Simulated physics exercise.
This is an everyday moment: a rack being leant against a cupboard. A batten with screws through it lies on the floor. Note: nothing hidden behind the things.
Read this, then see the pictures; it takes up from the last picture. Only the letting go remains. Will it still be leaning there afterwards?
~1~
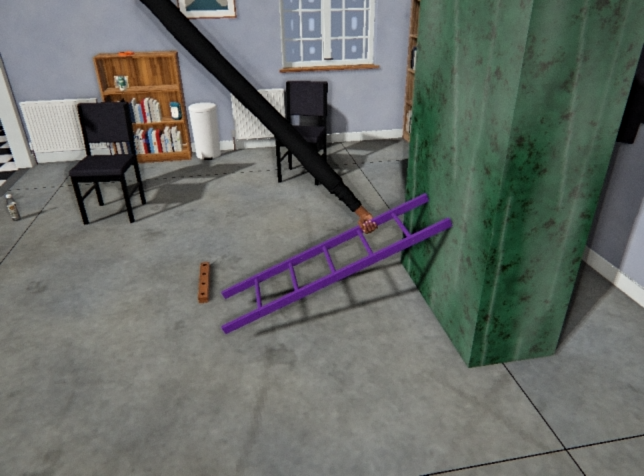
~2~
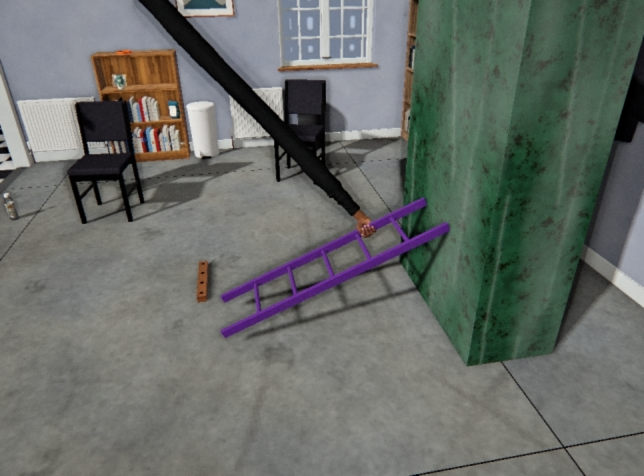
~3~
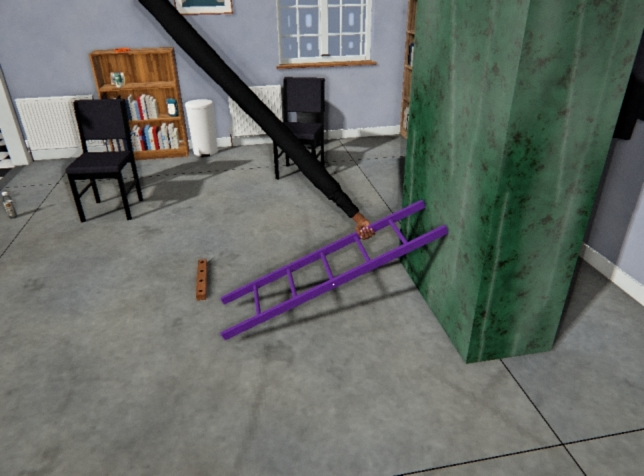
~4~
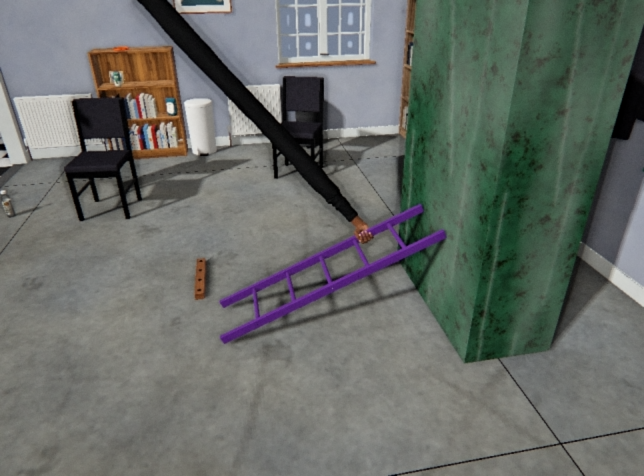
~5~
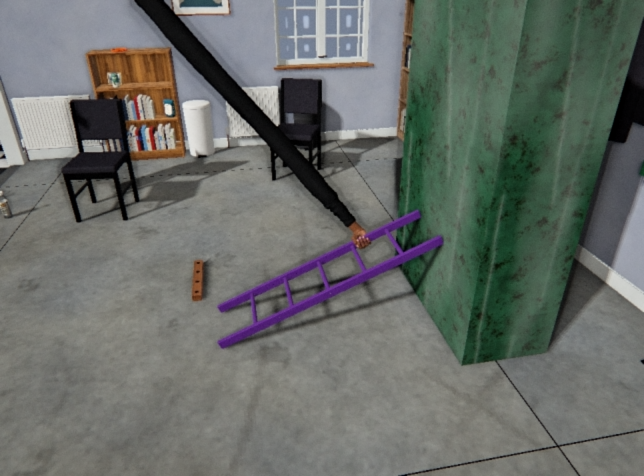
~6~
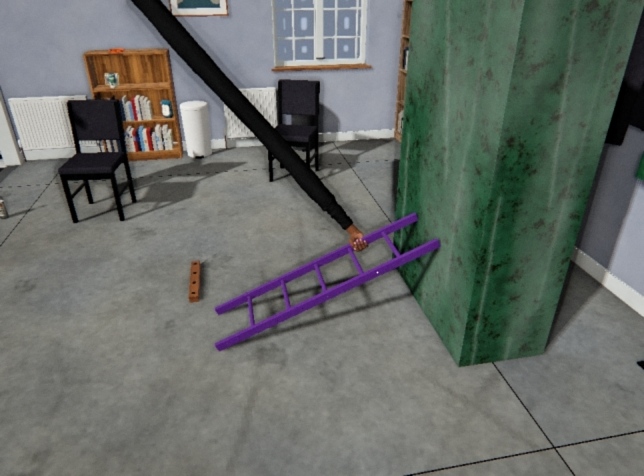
Chances are it will lose its footing.
Then, 0.24 s after the last picture, purple rack tipped 10° from how it was near (316, 295).
Then, 0.34 s after the last picture, purple rack tipped 23° from how it was near (311, 316).
Then, 0.56 s after the last picture, purple rack tipped 25° from how it was near (310, 313).
At rest, the purple rack slides out and falls, near (309, 317).
